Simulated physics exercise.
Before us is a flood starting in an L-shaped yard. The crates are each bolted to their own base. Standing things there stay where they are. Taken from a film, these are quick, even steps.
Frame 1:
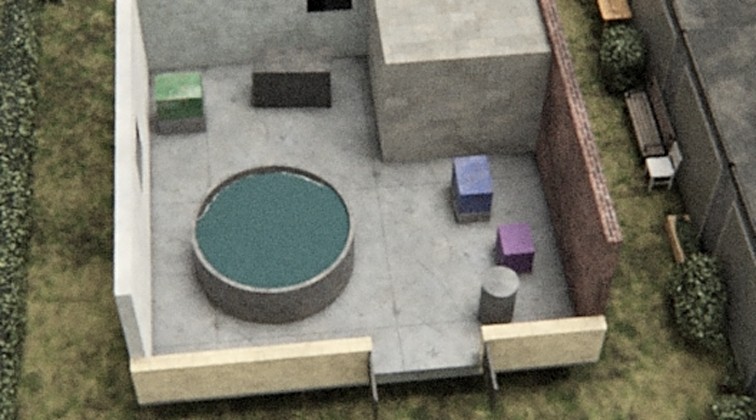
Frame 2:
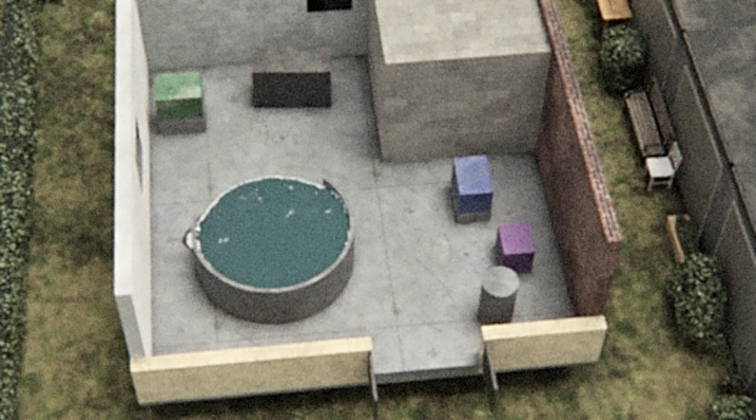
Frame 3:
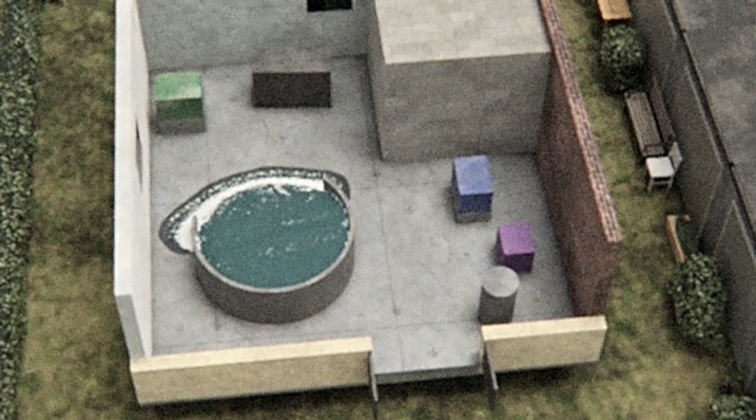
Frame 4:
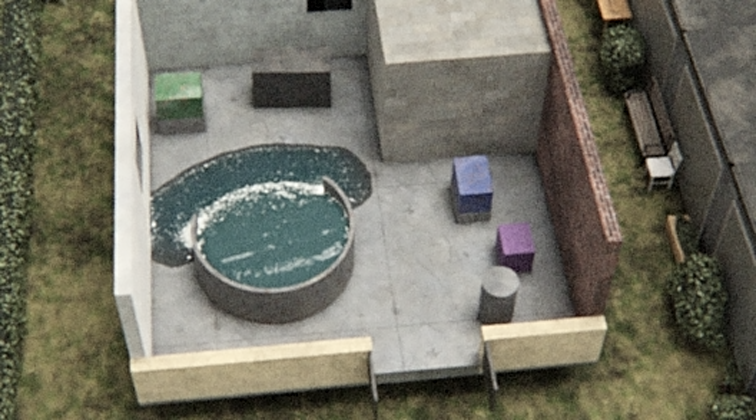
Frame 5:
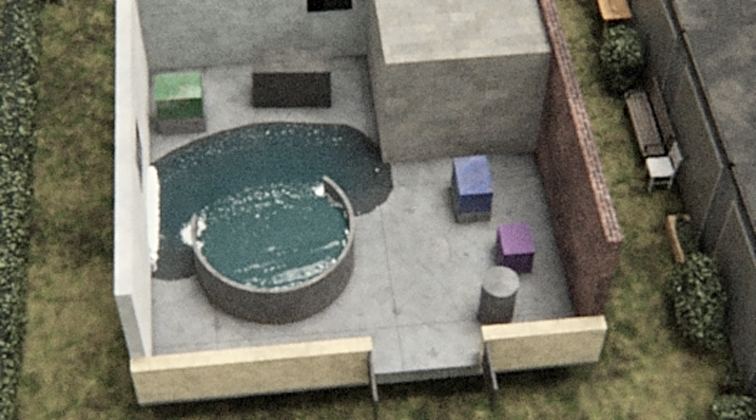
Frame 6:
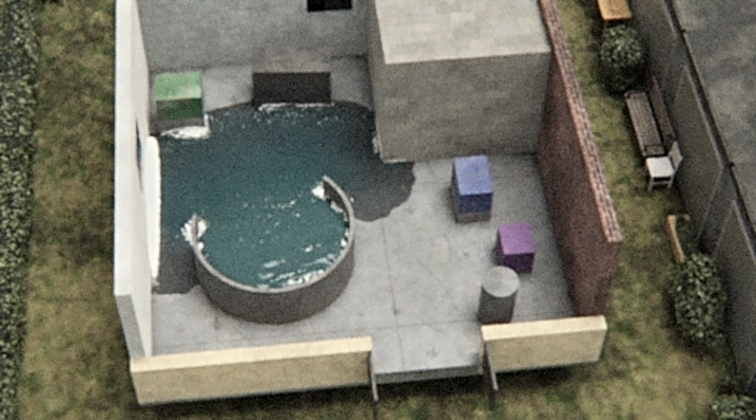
A walled concrete yard, L-shaped around a grey block, is seen from high above, with grass on both sides. A round pool of teal water sits left of centre, with a green-topped box and dark slab behind it, and blue and purple boxes and a grey cylinder at right. Water bursts from the pool's far side, spreading to the left wall, slab and block, while the camera stays still.
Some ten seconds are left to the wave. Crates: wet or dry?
In order: Green crate: Too low; blue crate: High enough; purple crate: Too low.
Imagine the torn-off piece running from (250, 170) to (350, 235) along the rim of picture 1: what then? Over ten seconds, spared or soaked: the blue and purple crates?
The blue crate is reached; the purple crate is reached.
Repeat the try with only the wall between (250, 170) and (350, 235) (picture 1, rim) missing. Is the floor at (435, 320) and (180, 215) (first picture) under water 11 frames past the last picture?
I'd expect the first point to stay dry and the second point to stay dry.
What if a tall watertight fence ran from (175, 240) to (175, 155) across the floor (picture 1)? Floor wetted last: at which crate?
My answer: The one in purple.
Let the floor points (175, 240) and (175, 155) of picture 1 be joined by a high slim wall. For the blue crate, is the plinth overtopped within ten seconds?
Well, the blue crate comes through dry in the end.
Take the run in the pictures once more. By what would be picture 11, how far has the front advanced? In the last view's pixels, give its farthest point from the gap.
My guess is roughly (513, 155).
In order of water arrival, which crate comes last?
Looks like the crate marked purple to me.
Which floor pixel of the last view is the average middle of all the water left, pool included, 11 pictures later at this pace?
I'd point to (250, 170).
A moment on, water covers 45 % of the floor; the green crate water round its plinth, the blue crate water round its plinth, the purple crate not reached.
Next, water covers 55 % of the floor; the green crate water round its plinth, the blue crate water round its plinth, the purple crate not reached.
Then, water covers 60 % of the floor; the green crate water round its plinth, the blue crate water round its plinth, the purple crate not reached.
Later, water covers 90 % of the floor; the green crate water round its plinth, the blue crate water round its plinth, the purple crate water round its plinth.
In the end, water covers 100 % of the floor; the green crate was topped, the blue crate stayed above the water, the purple crate was topped.
